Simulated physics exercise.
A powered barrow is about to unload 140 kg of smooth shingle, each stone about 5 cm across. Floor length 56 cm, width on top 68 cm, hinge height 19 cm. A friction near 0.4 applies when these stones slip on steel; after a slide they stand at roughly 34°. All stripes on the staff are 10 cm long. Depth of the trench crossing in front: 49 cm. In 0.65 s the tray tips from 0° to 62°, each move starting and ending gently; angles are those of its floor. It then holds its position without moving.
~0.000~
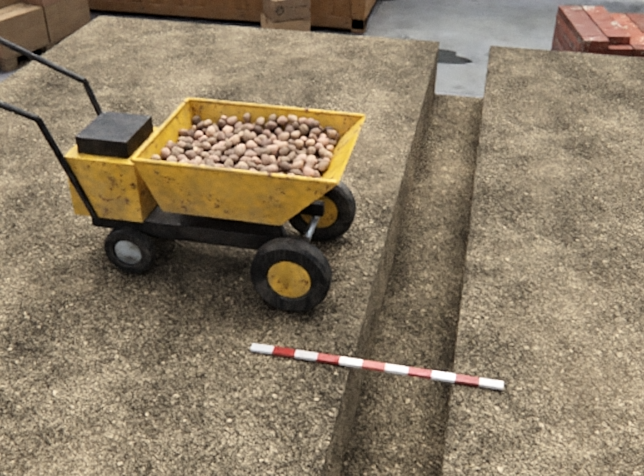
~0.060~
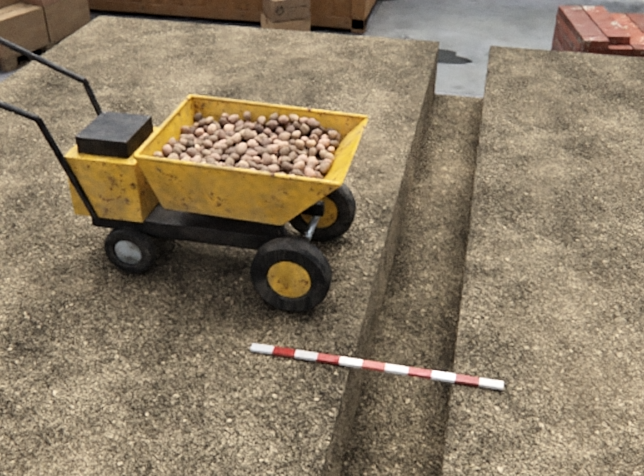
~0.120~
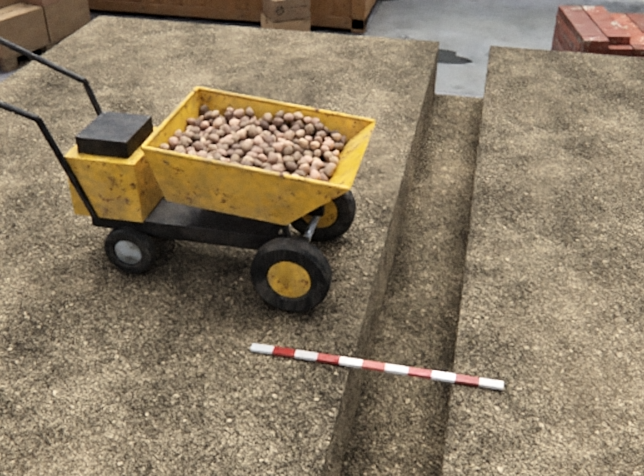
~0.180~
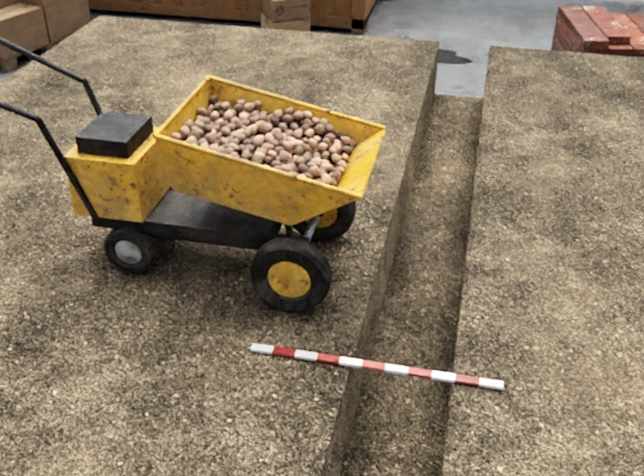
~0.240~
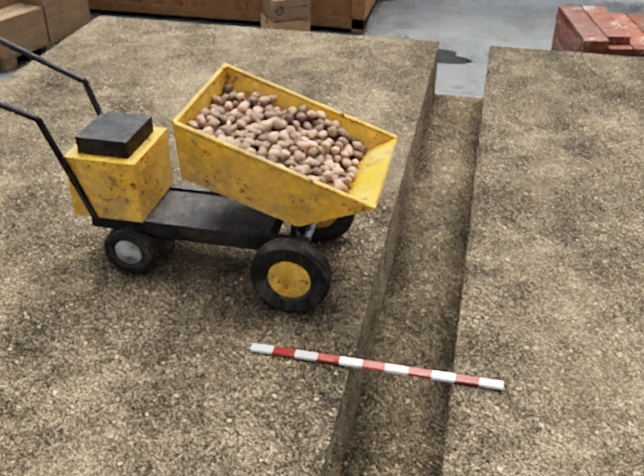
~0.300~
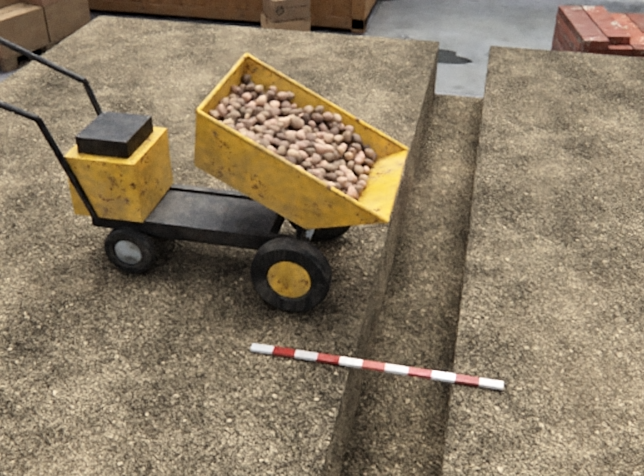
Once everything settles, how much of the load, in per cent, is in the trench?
Once it settles, about 39 per cent of the load is there.
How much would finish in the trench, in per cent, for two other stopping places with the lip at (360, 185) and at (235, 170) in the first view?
Roughly 20 in a hundred from the first, 85 in a hundred from the second.
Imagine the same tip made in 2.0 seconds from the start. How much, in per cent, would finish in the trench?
With that timing, about 65 per cent.
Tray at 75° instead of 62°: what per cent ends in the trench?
Then roughly 50 percent.
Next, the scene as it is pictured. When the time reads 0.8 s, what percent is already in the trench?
I'd say near 15 per cent at that time.
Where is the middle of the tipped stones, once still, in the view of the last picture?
Middle at around (494, 292), I'd say.
After 0.5 s the floor is at 53°; 100 % in the tray; the foremost stones are at (399, 213).
After 0.8 s the floor is at 62°; 83 % in the tray, 13 % in the trench, 4 % past the trench; the foremost stones are at (481, 287).
After 1.1 s the floor is at 62°; 25 % in the tray, 17 % in the trench, 58 % past the trench; the foremost stones are at (632, 308).
After 3.0 s the floor is at 62°; 0 % in the tray, 39 % in the trench, 61 % past the trench; the foremost stones are past the picture's edge.
